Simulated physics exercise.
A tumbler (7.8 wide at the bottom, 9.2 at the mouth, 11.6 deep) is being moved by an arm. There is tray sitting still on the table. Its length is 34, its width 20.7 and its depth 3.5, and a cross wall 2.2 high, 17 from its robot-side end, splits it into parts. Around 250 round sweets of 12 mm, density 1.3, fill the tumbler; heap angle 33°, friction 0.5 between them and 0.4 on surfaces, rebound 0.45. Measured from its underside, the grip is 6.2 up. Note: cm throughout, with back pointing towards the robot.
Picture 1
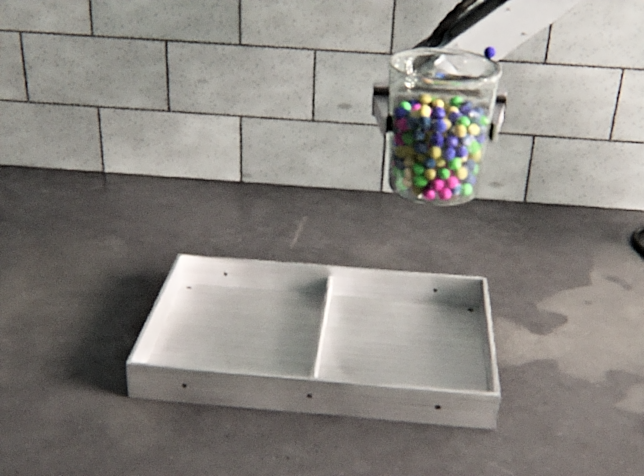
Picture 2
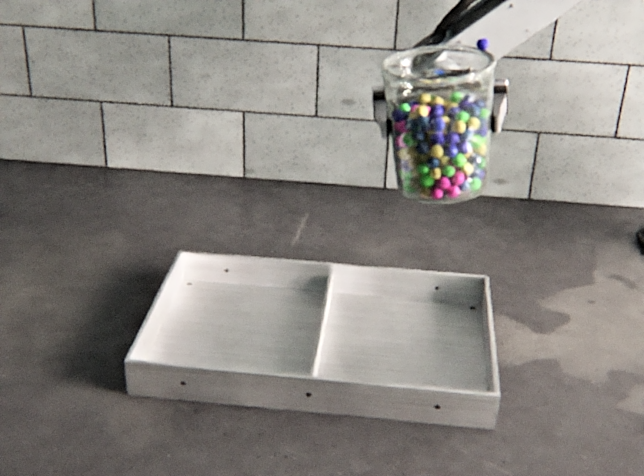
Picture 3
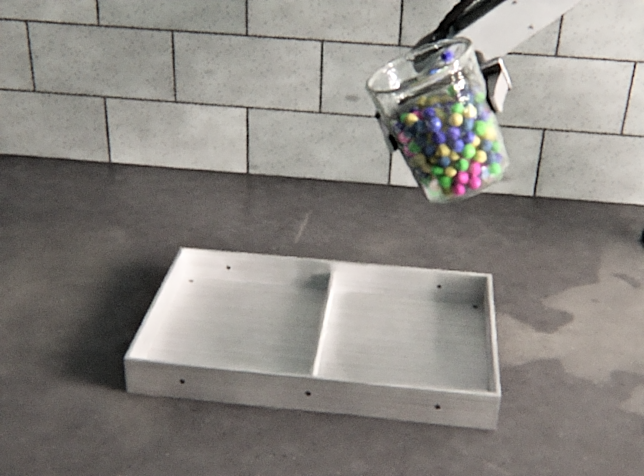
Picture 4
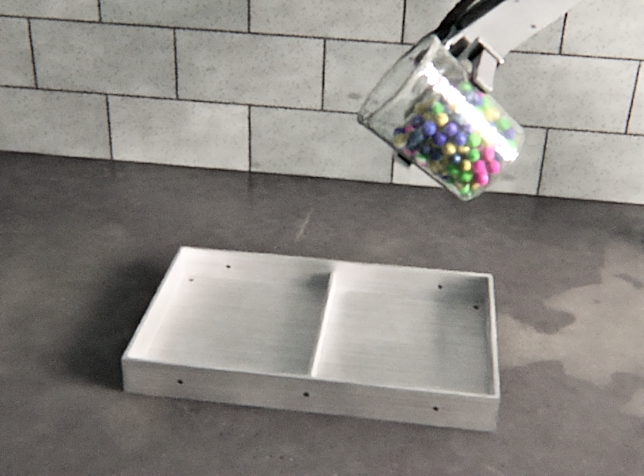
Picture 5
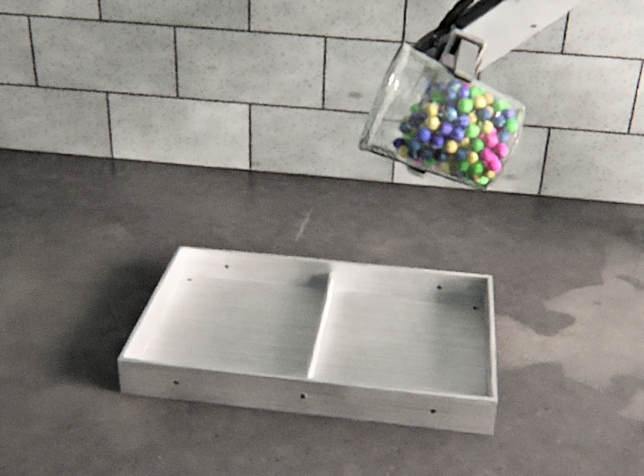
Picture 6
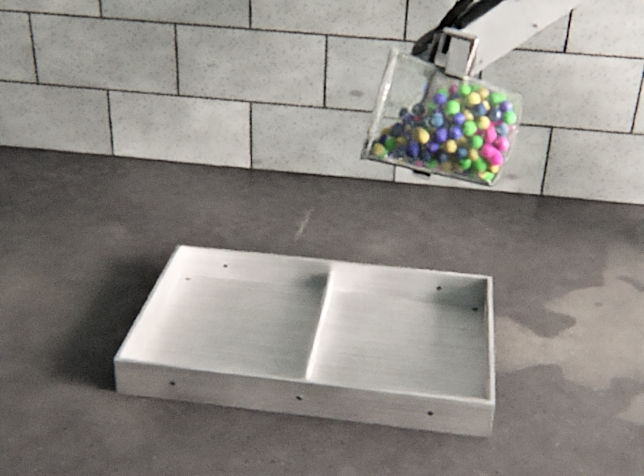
At the start, a robot arm holds a clear tumbler of colourful round sweets nearly upright above a pale, divided tray on a grey table. The arm tips the tumbler steadily to the left until it lies almost on its side, and the sweets shift toward its open mouth while the tray stays still.
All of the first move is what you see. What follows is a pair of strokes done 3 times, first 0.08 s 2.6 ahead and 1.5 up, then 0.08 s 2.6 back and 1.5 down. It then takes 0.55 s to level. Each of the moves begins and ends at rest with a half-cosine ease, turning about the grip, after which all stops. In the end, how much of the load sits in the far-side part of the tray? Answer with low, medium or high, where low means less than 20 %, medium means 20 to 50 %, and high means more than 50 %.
High.
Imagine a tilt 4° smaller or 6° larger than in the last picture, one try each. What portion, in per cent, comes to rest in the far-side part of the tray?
I'd say close to 55 and 85 per cent, in that order.
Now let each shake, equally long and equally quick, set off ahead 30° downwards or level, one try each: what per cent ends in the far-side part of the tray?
I'd say close to 25 percent for the first and close to 45 percent for the second.
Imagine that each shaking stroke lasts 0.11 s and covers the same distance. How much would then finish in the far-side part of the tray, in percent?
Estimate: Near 40 per cent.
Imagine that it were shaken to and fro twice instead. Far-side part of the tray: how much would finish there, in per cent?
About 60 per cent, then.
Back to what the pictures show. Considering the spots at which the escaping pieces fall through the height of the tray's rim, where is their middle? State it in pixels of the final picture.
Estimated centre around (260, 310) in pixels.
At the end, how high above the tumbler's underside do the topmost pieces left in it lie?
5.5 cm.
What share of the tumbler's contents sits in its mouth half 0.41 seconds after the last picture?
Estimate: Around 55 %.
Then, 0.41 s on, tilted 78° forward, highest piece 27 above the table; 101 in the tumbler, 84 in the far-side part, 1 in the robot-side part, 61 in flight or on a rim.
Then, 0.82 s on, tilted 24° forward, highest piece 27 above the table; 171 in the far-side part, 66 in the tumbler, 7 in the robot-side part, 2 on the table or floor, 1 in flight or on a rim.
Then, 1.23 s on, level, highest piece 25 above the table; 172 in the far-side part, 66 in the tumbler, 7 in the robot-side part, 2 on the table or floor.
Then, 2.28 s on, level, highest piece 25 above the table; 172 in the far-side part, 66 in the tumbler, 7 in the robot-side part, 2 on the table or floor.
In the end, 172 in the far-side part, 66 in the tumbler, 7 in the robot-side part, 2 on the table or floor. That is 70 % in the far-side part of the tray.
